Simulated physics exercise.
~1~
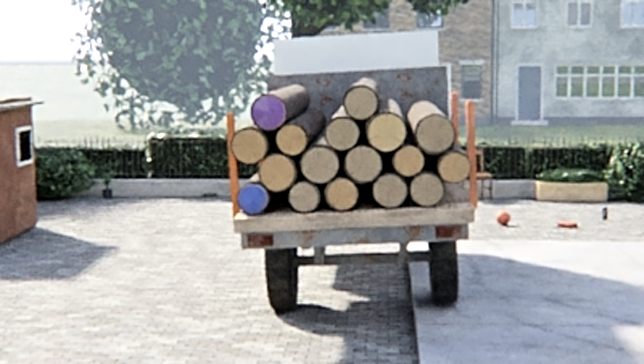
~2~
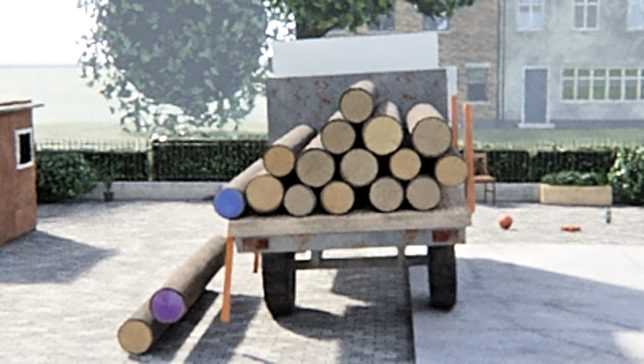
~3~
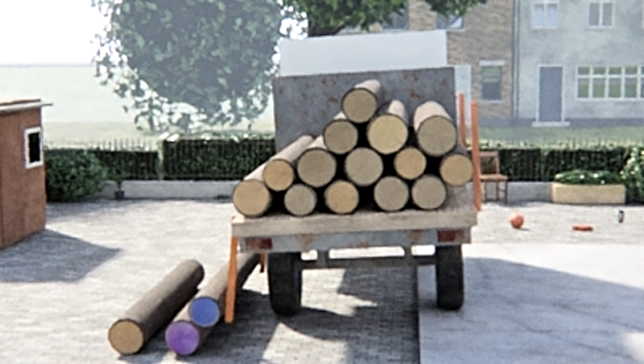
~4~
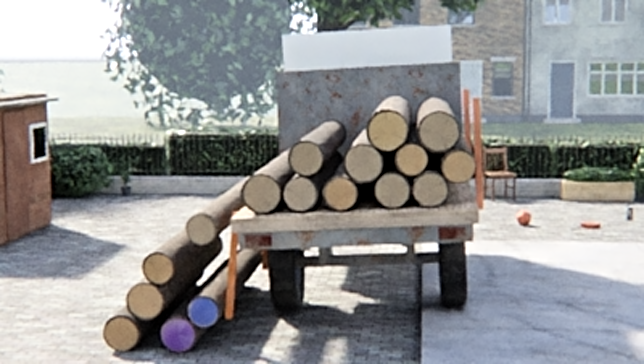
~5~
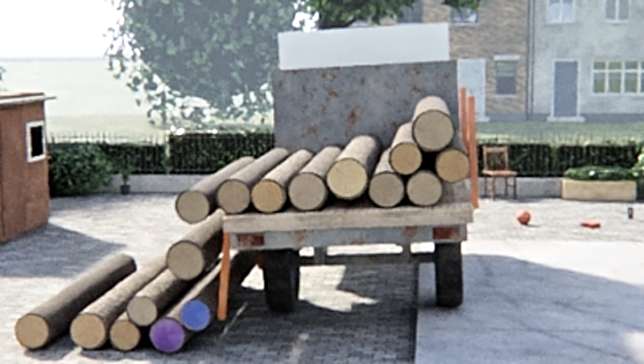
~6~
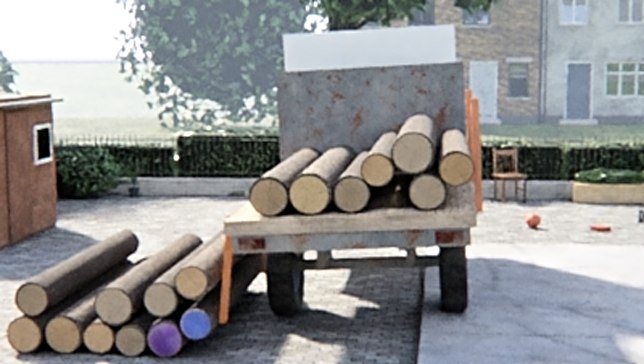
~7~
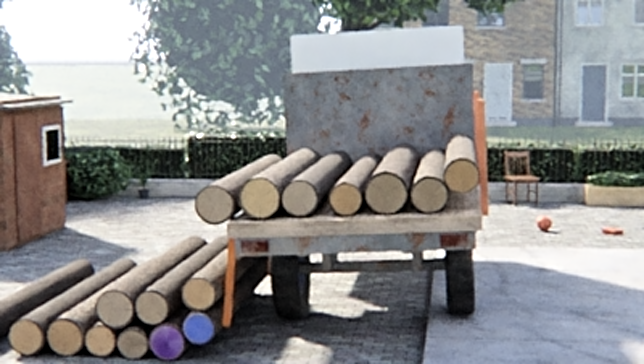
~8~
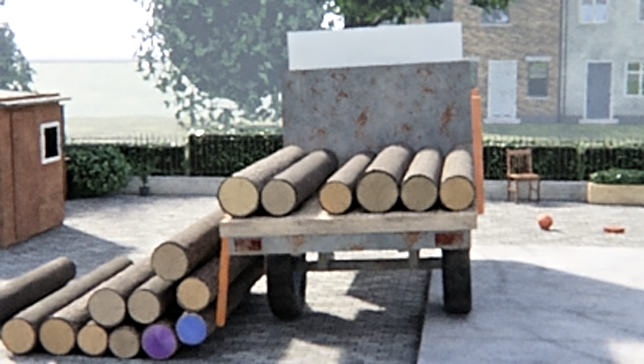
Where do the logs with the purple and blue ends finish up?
Both come off the left side of the lorry and end up next to each other on the paving, at the right-hand end of the heap.
Paved yard with left-hand posts dropping on a parked flatbed lorry, logs rolling off into a heap, one row remaining aboard.
